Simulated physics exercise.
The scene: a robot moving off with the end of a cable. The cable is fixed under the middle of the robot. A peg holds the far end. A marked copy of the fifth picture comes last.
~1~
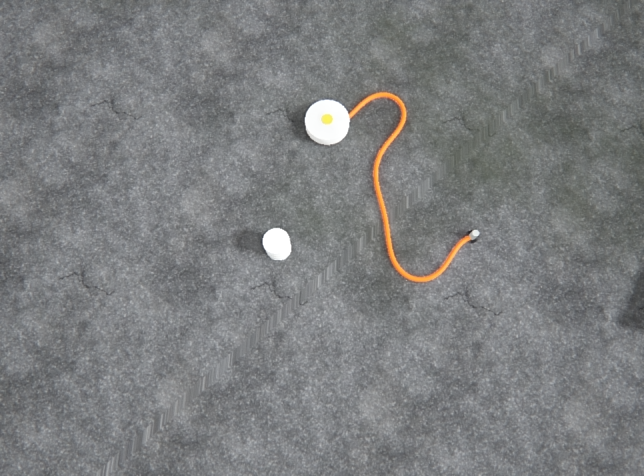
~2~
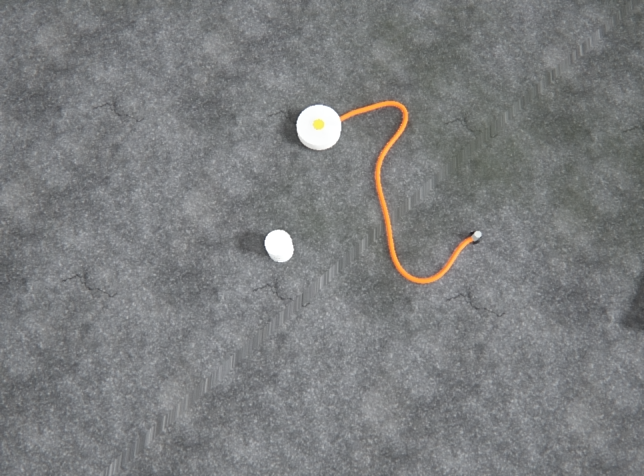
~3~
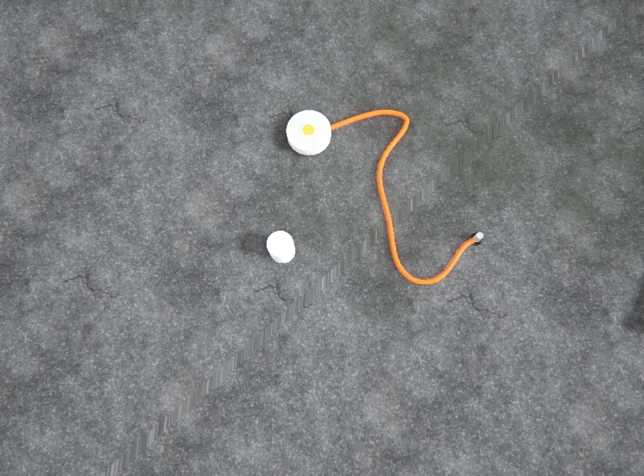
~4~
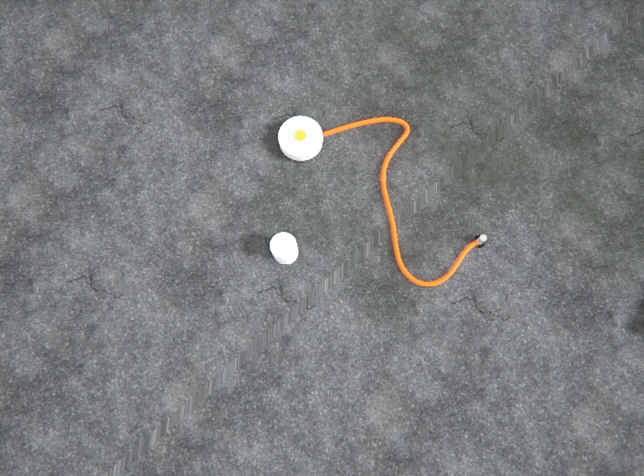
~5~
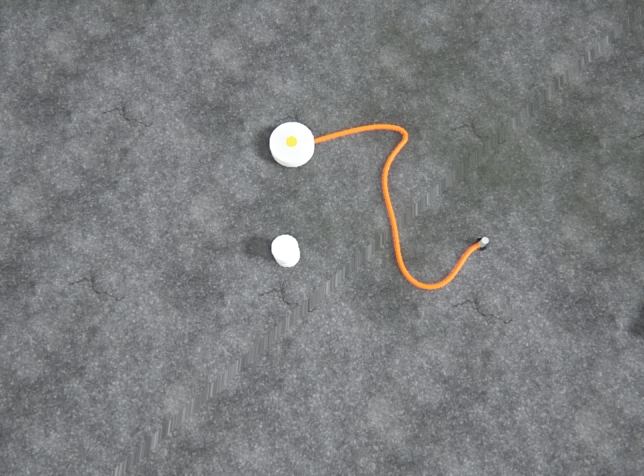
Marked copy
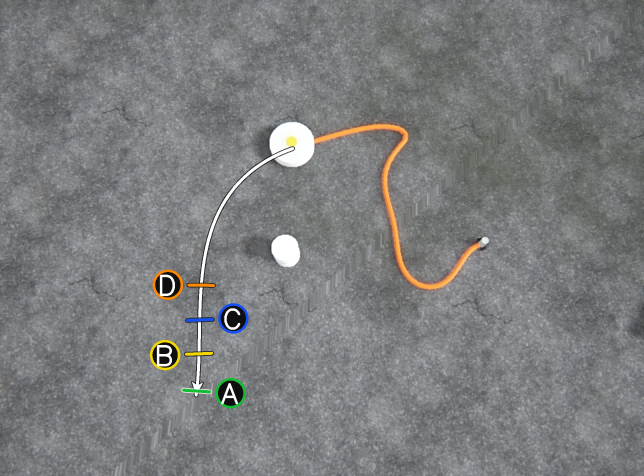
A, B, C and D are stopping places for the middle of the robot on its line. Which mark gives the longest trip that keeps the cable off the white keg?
The farthest safe stop is C.
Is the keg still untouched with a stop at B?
For that mark, no.
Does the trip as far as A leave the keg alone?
No.
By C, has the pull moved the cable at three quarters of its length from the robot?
By then, no.
On the marked copy, A at (197, 391); B at (199, 354); C at (200, 320); D at (201, 285); the route from (293, 149) via (207, 246) to (196, 395).
With C. Early on, robot (233, 185), middle of the cable (385, 191).
Further on, robot (204, 252), middle of the cable (374, 196).
At the end, robot (198, 319), middle of the cable (354, 213); nothing has been touched.
As for the rest, A brings the cable against the keg; B brings the cable against the keg; D is safe but short.
